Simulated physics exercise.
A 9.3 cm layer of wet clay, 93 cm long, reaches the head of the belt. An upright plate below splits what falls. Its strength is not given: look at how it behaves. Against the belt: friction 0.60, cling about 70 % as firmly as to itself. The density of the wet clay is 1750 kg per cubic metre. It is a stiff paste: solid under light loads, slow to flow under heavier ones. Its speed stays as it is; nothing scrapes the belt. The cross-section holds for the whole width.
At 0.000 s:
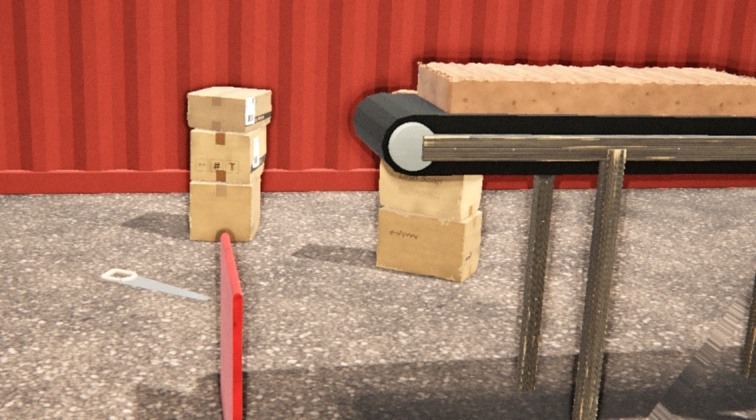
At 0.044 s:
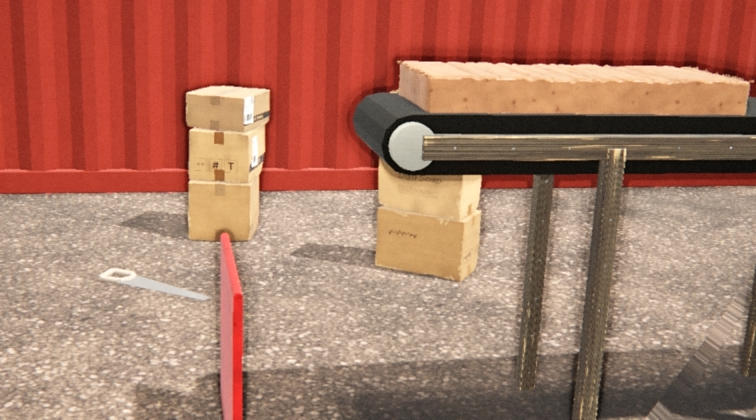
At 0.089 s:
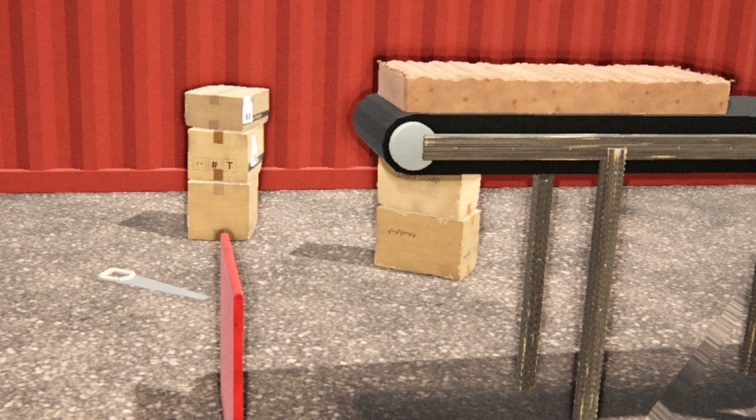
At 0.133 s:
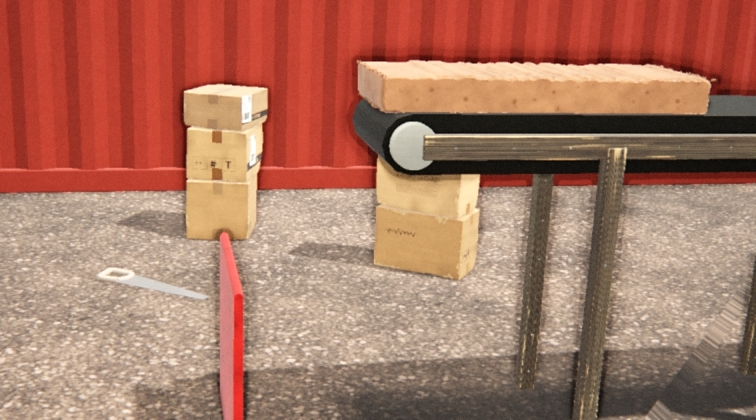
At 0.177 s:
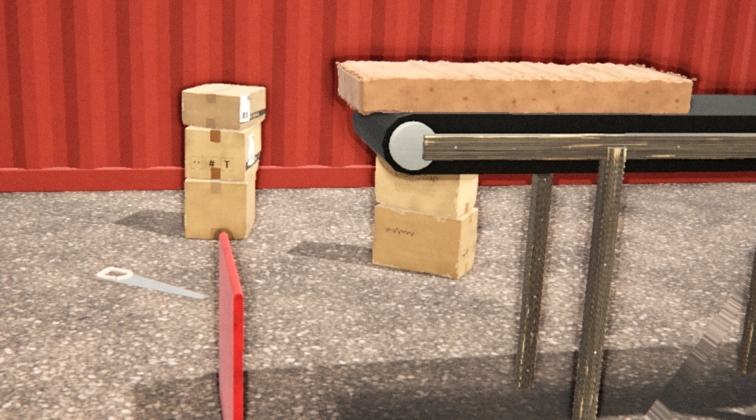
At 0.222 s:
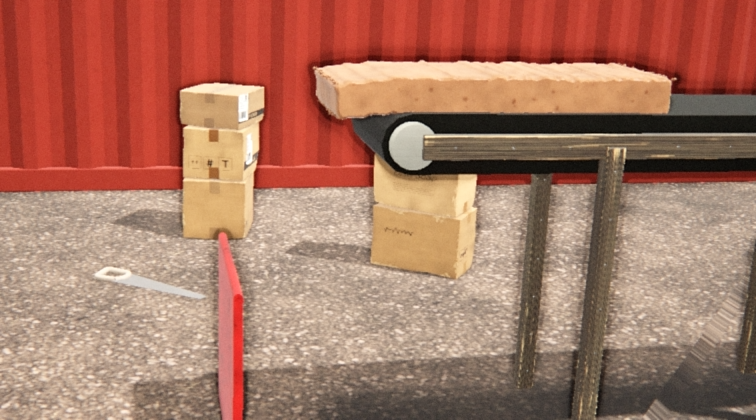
In a paved yard before a red corrugated wall, a long slab of brownish clay rides left along a black conveyor belt until its front end extends past the roller, above stacked cardboard boxes, while an upright red plate stands below.
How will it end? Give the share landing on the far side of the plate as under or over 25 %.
The share landing on the far side of the plate is over 25 %.
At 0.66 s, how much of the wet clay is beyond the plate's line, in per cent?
Near 12 %.
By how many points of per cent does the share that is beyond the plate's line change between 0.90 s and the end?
About 22 %.
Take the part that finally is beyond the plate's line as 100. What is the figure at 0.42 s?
Some 0 per cent.
After 0.42 s, 0 % is beyond the plate's line.
After 0.66 s, 12 % is beyond the plate's line.
After 0.90 s, 22 % is beyond the plate's line.
After 1.14 s, 43 % is beyond the plate's line.
After 2.29 s, at the end, 43 % is beyond the plate's line.
